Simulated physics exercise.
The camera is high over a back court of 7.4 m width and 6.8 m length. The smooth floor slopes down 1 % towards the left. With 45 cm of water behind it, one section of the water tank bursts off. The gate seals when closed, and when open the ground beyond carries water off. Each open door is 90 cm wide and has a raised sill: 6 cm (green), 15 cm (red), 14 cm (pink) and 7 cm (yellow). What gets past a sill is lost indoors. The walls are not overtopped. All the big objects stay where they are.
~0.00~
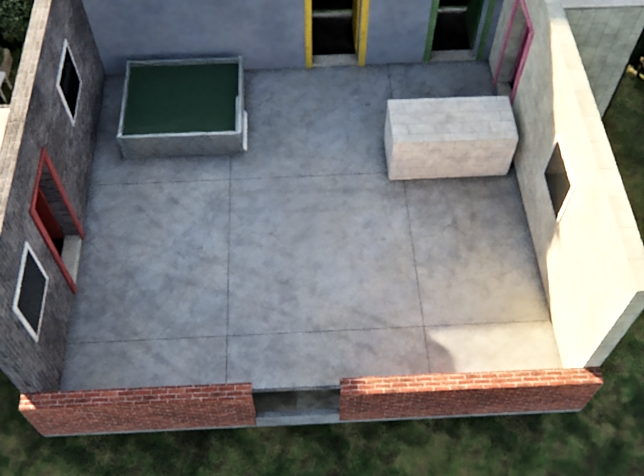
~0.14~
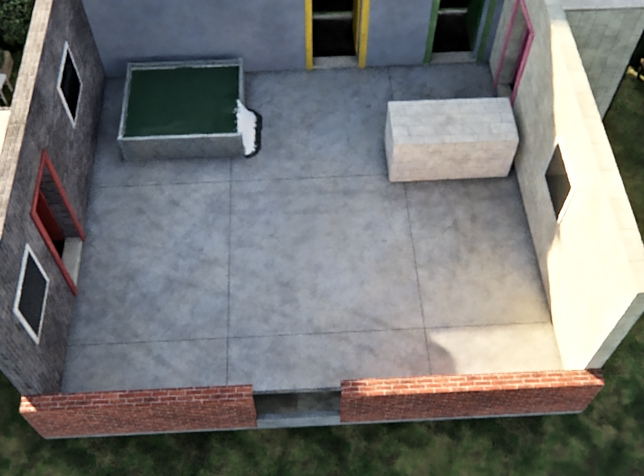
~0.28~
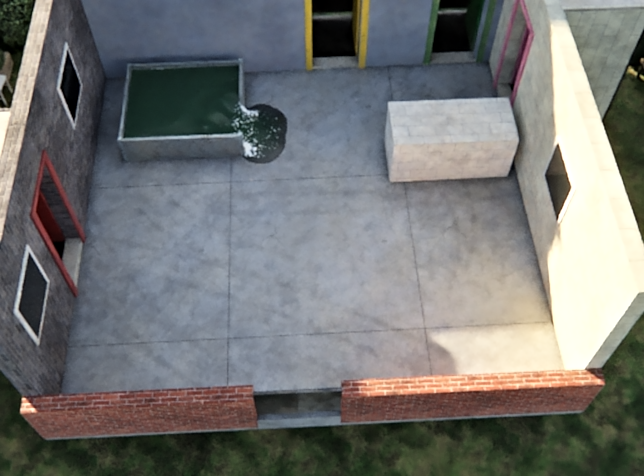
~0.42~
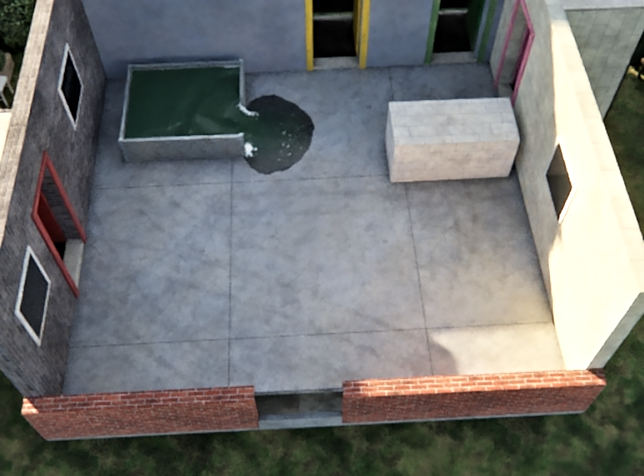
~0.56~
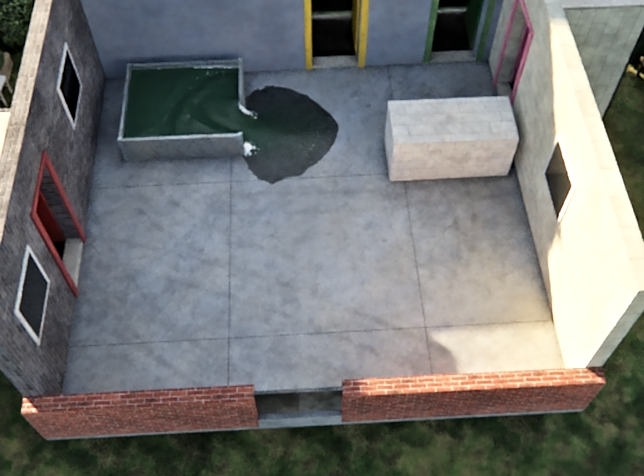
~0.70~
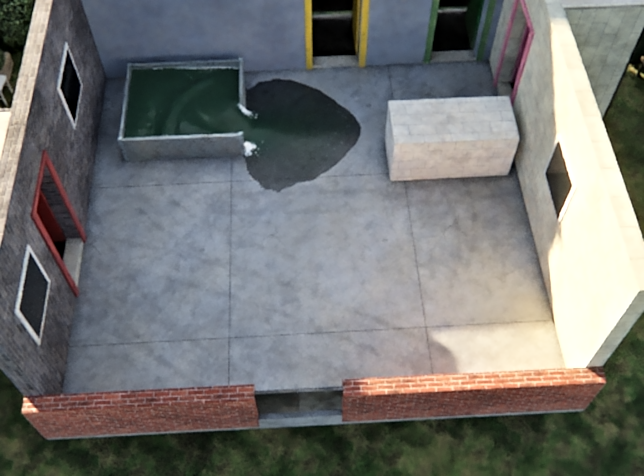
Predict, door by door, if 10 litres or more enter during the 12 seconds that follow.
Door by door: At the green door it exceeds the limit; at the red door it stays under the limit; at the pink door it stays under the limit; at the yellow door it does not reach the limit.
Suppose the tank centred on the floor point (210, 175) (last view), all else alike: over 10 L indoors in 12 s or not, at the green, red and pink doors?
Against that limit: Green not over, red below, pink under.
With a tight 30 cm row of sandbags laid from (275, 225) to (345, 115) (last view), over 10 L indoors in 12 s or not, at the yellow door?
Against that limit: Yellow over.
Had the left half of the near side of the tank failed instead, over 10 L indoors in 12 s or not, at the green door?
Against that limit: Green under.
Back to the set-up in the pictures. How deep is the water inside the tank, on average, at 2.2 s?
Roughly 28 cm on average.
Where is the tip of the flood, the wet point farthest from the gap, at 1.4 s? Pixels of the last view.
Near (448, 136).
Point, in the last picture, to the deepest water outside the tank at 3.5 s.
At about (490, 63).
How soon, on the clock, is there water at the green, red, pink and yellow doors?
Arrival: Green 2.4 s, red not in the 12 s, pink 2.2 s, yellow 1.4 s.
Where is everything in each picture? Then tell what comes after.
The first picture shows the water tank at (183, 99) is whole and still, 45 cm deep.
In the second picture, water pours out at (241, 128) and has run 0.5 m, to (251, 113); typically 8 cm deep outside, 45 cm at the water tank's back.
In the third picture, water pours out at (241, 130) and has run 0.8 m, to (280, 117); typically 7 cm deep outside, 45 cm at the water tank's back.
In the fourth picture, water pours out at (242, 131) and has run 1.2 m, to (308, 124); typically 5 cm deep outside, 45 cm at the water tank's back.
In the fifth picture, water pours out at (241, 130) and has run 1.6 m, to (330, 122); typically 4 cm deep outside, 45 cm at the water tank's back.
In the sixth picture, water pours out at (241, 129) and has run 2.0 m, to (353, 123); typically 4 cm deep outside, 45 cm at the water tank's back.
After 1.4 s water covers 15 % of the floor and is deepest (27 cm) near (248, 138); green door not reached, red door not reached, pink door not reached, yellow door 2 cm at the sill, 0 L in.
After 2.2 s water covers 30 % of the floor and is deepest (23 cm) near (248, 138); green door not reached, red door not reached, pink door not reached, yellow door 5 cm at the sill, 0 L in.
After 3.5 s water covers 40 % of the floor and is deepest (22 cm) near (490, 63); green door 10 cm at the sill, 0 L in, red door not reached, pink door 12 cm at the sill, 0 L in, yellow door 5 cm at the sill, 0 L in.
After 7.0 s water covers 55 % of the floor and is deepest (11 cm) near (365, 110); green door 9 cm at the sill, 38 L in, red door not reached, pink door 8 cm at the sill, 1 L in, yellow door 6 cm at the sill, 0 L in.
After 12.0 s water covers 80 % of the floor and is deepest (9 cm) near (107, 81); green door 4 cm at the sill, 48 L in, red door not reached, pink door 3 cm at the sill, 1 L in, yellow door 5 cm at the sill, 1 L in.
